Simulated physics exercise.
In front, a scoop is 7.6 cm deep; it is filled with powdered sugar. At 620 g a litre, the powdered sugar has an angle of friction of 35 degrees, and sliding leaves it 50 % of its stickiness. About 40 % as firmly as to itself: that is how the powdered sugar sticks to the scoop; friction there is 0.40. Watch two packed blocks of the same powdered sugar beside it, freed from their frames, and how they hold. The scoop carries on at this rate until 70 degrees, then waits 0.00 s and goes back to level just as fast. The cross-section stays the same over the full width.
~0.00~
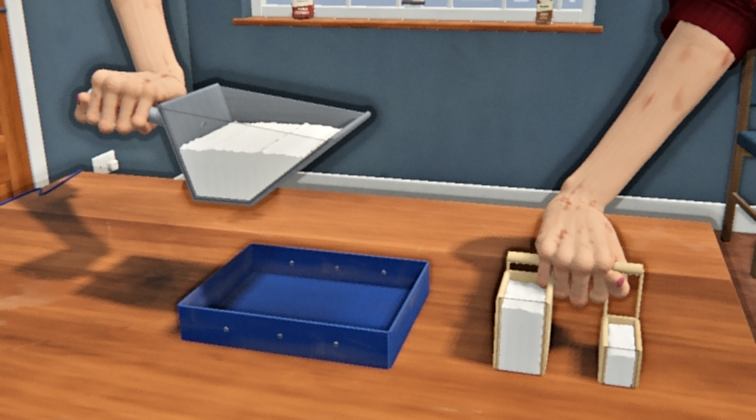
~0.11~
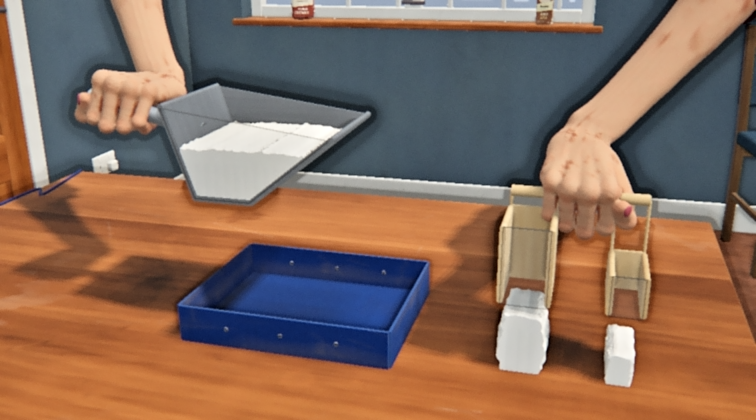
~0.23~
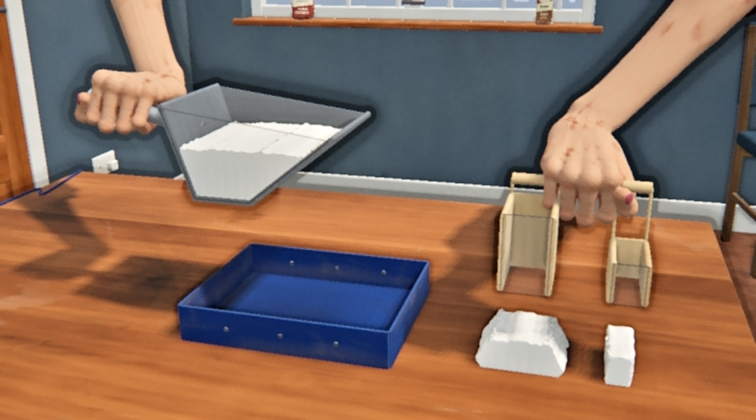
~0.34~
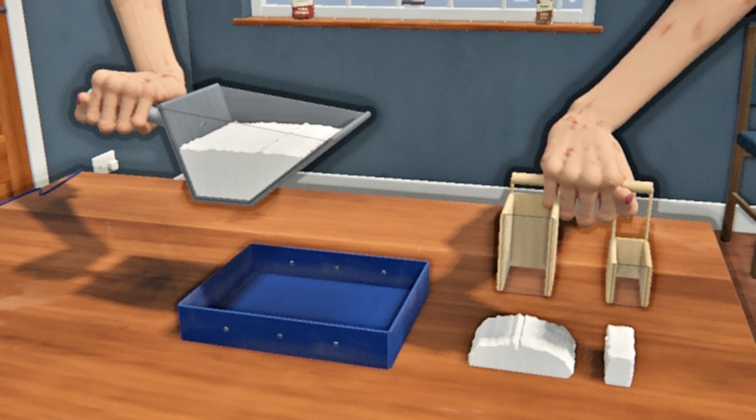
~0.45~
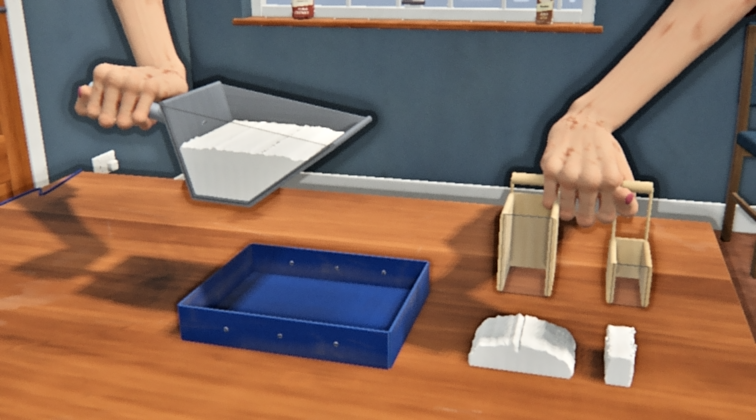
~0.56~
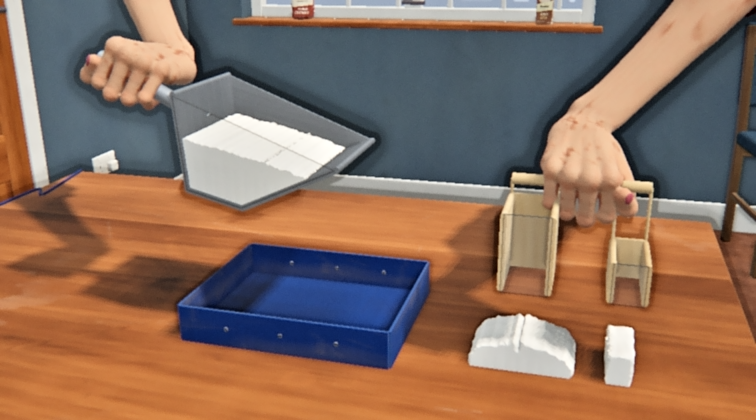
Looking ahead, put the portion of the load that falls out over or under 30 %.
My bet is the portion of the load that falls out ends up greater than 30 per cent.
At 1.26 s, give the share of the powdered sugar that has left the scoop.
That comes to about 35 per cent.
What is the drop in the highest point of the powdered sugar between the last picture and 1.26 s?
5.0 cm.
After 0.89 s, the scoop is at 55 degrees and 0 % has left it.
After 1.26 s, the scoop is at 58 degrees and 36 % has left it.
After 1.64 s, the scoop is at 10 degrees and 54 % has left it.
After 2.02 s, the scoop is at 0 degrees and 54 % has left it.
After 2.20 s, the scoop is at 0 degrees and 54 % has left it.
